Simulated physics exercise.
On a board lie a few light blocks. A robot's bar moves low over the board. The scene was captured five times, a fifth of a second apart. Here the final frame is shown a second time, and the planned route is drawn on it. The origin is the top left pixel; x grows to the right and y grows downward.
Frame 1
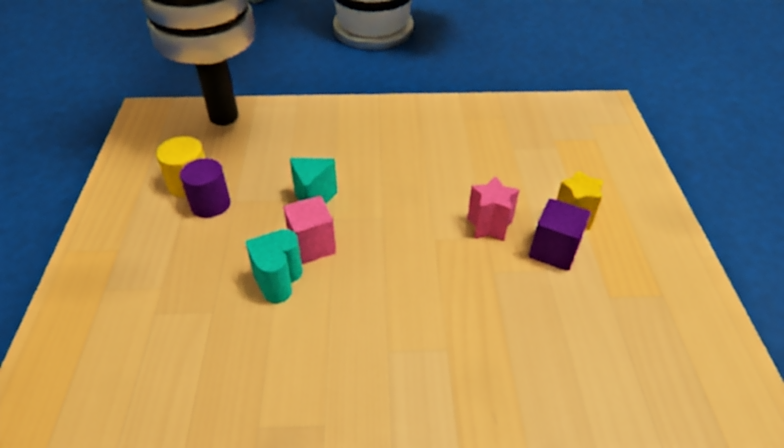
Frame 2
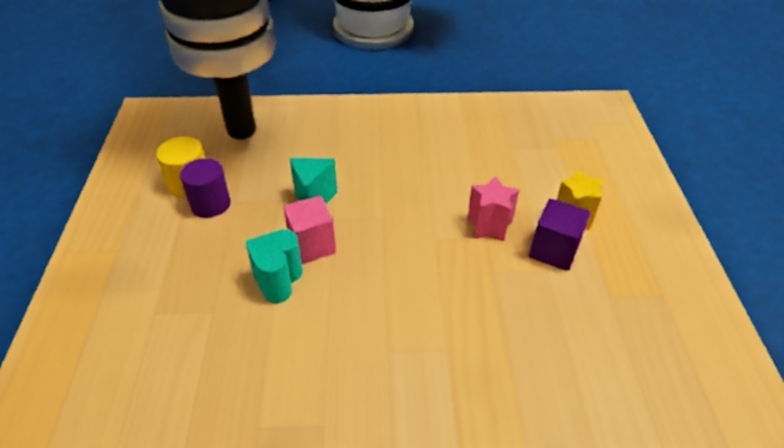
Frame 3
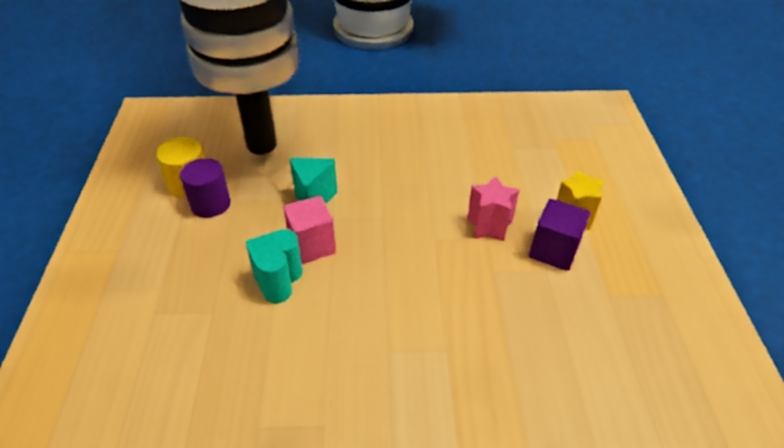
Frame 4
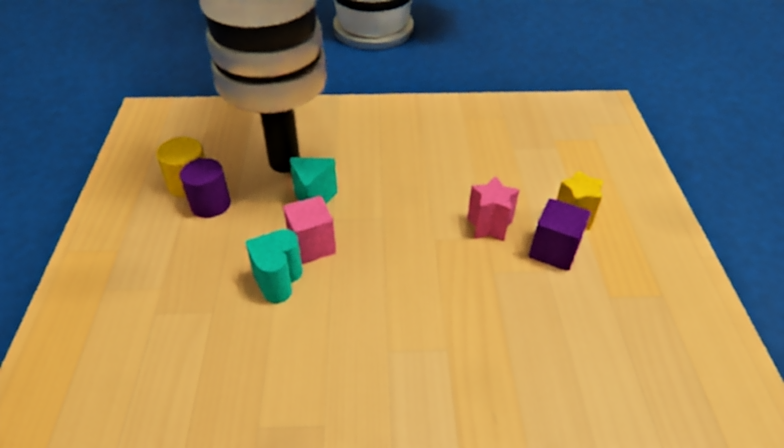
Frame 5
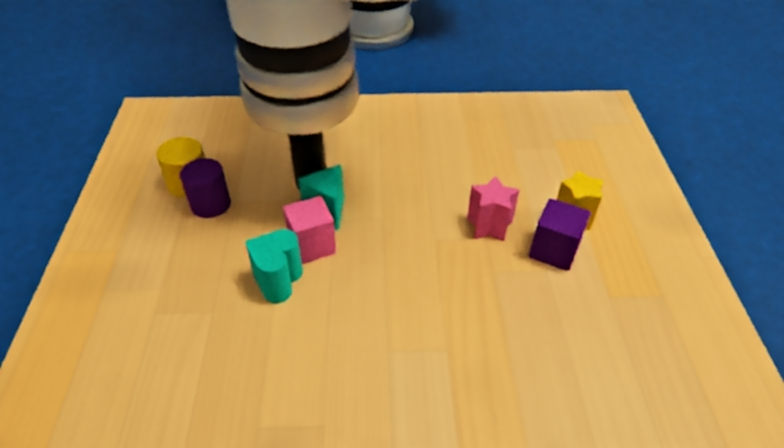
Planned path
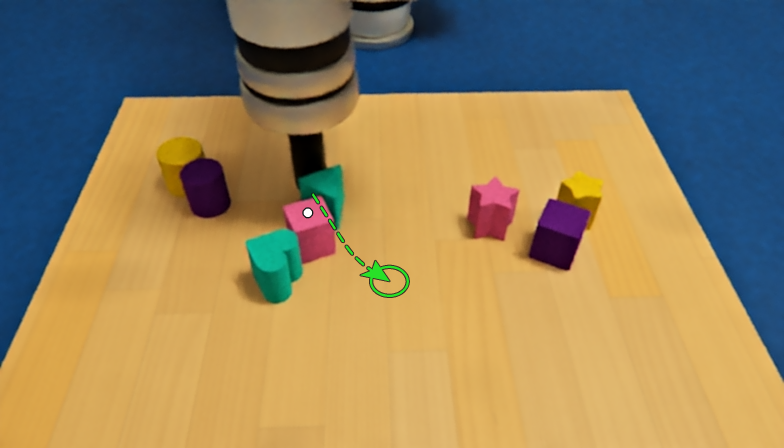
Robot's black bar moving right and toward the viewer over a wooden board, then nudging a turquoise triangle block slightly right.
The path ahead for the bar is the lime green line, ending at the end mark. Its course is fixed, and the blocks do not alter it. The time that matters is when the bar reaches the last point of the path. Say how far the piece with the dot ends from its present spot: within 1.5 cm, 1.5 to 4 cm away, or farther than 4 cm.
The distance will be 1.5 to 4 cm.
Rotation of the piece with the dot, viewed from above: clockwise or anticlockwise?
From the top, the block rotates clockwise.
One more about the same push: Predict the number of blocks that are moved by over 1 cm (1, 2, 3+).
I'm going with two.
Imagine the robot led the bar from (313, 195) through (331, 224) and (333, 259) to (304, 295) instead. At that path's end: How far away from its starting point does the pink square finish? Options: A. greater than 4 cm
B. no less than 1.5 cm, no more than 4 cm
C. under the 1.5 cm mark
Answer: A.
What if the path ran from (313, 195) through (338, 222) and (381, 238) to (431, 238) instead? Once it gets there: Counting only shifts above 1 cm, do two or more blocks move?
The answer is yes.
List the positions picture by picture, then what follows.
The first frame shows bar's lower end at (225, 119); turquoise heart block at (272, 248); pink square at (308, 213); turquoise triangle at (310, 167).
The second frame shows bar at (242, 132); blocks still.
The third frame shows bar at (262, 147); blocks still.
The fourth frame shows bar at (285, 164); blocks still.
The fifth frame shows bar at (312, 184); turquoise heart block at (272, 248); pink square at (308, 213); turquoise triangle at (325, 180).
Drawn move, from (313, 195) over (332, 223) and (353, 255) to (389, 281); the dot is on the pink square.
On the path given first. One third of the way, bar at (331, 214); turquoise heart block at (268, 251); pink square at (315, 224), turned 45° clockwise; turquoise triangle at (354, 206), turned 15° anticlockwise.
Two thirds of the way, bar at (353, 245); turquoise heart block at (266, 252); pink square at (314, 239), turned 90° clockwise; turquoise triangle at (383, 234), turned 35° anticlockwise.
At the end, bar at (389, 271); turquoise heart block at (266, 252); pink square at (314, 239), turned 90° clockwise; turquoise triangle at (426, 257), turned 55° anticlockwise.
